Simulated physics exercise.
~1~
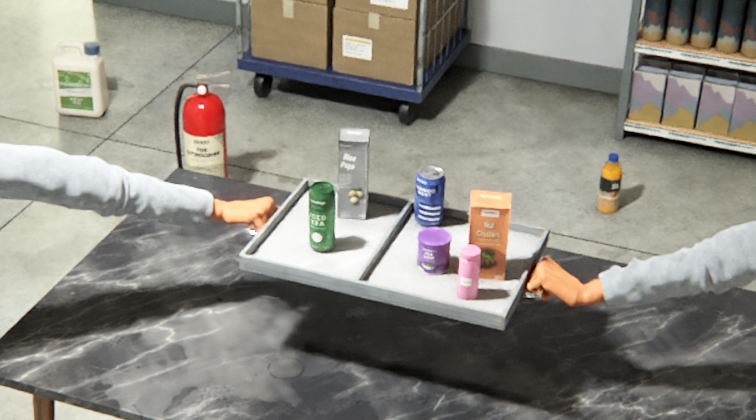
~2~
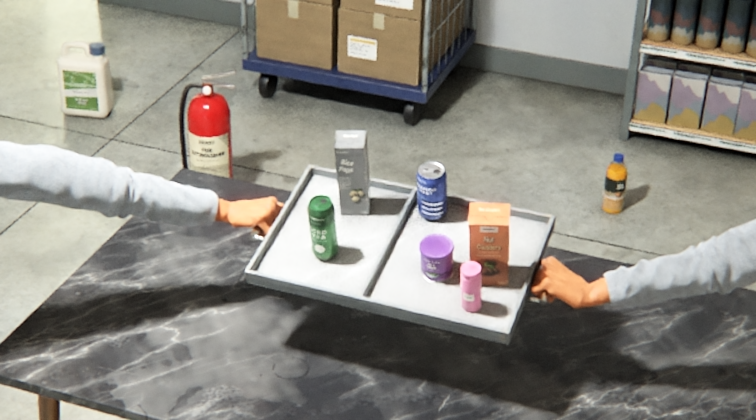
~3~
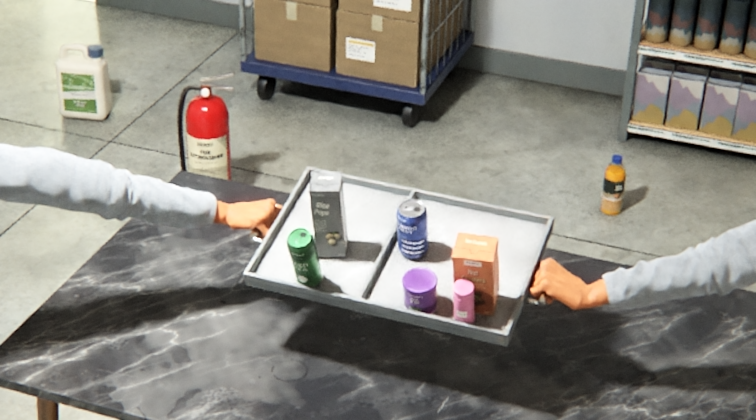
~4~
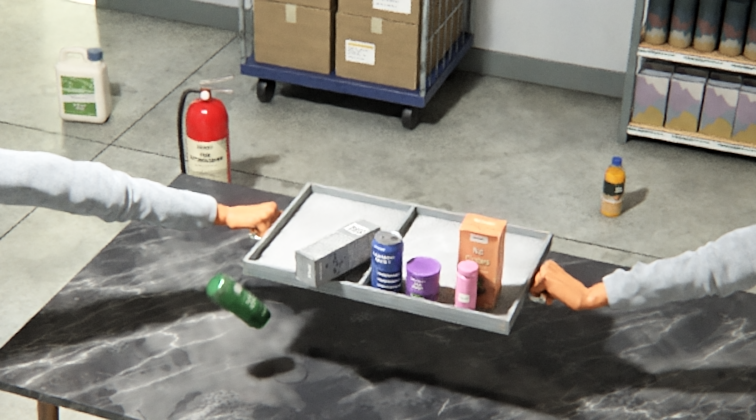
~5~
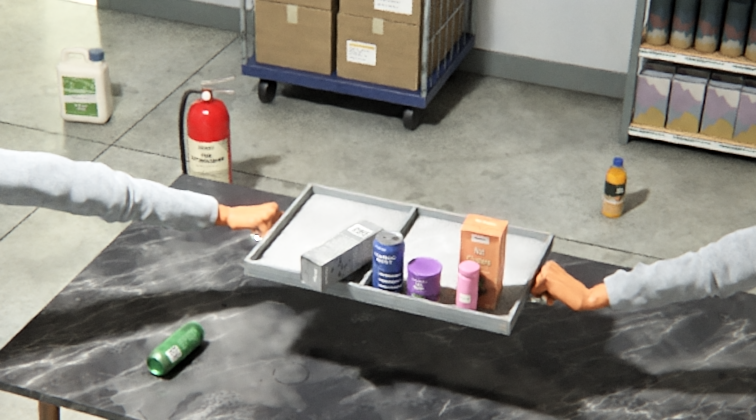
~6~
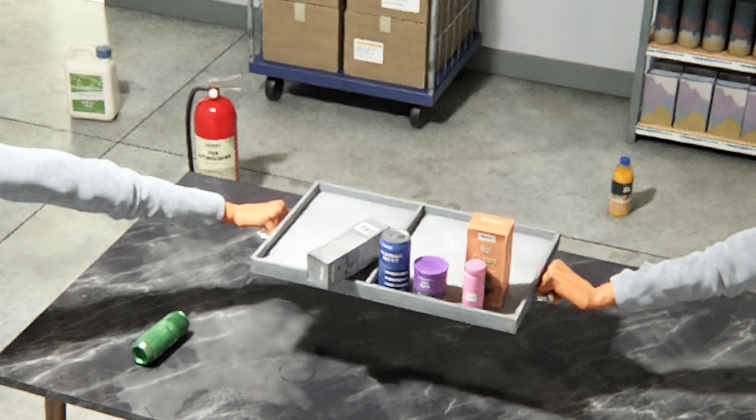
The clip opens on two gloved hands holding a grey divided tray above a dark marbled table, with a green can, grey carton, blue can, purple tin, orange carton and pink shaker standing on it. The hands tip the tray so its near edge dips, and the items slide towards that side, several of them leaning. As the tray is levelled, the grey carton topples onto its side and the green can tumbles over the near rim. The can lands on the table and comes to rest lying at the left. The blue can, purple tin, orange carton and pink shaker finish upright near the front rim, beside the fallen carton.
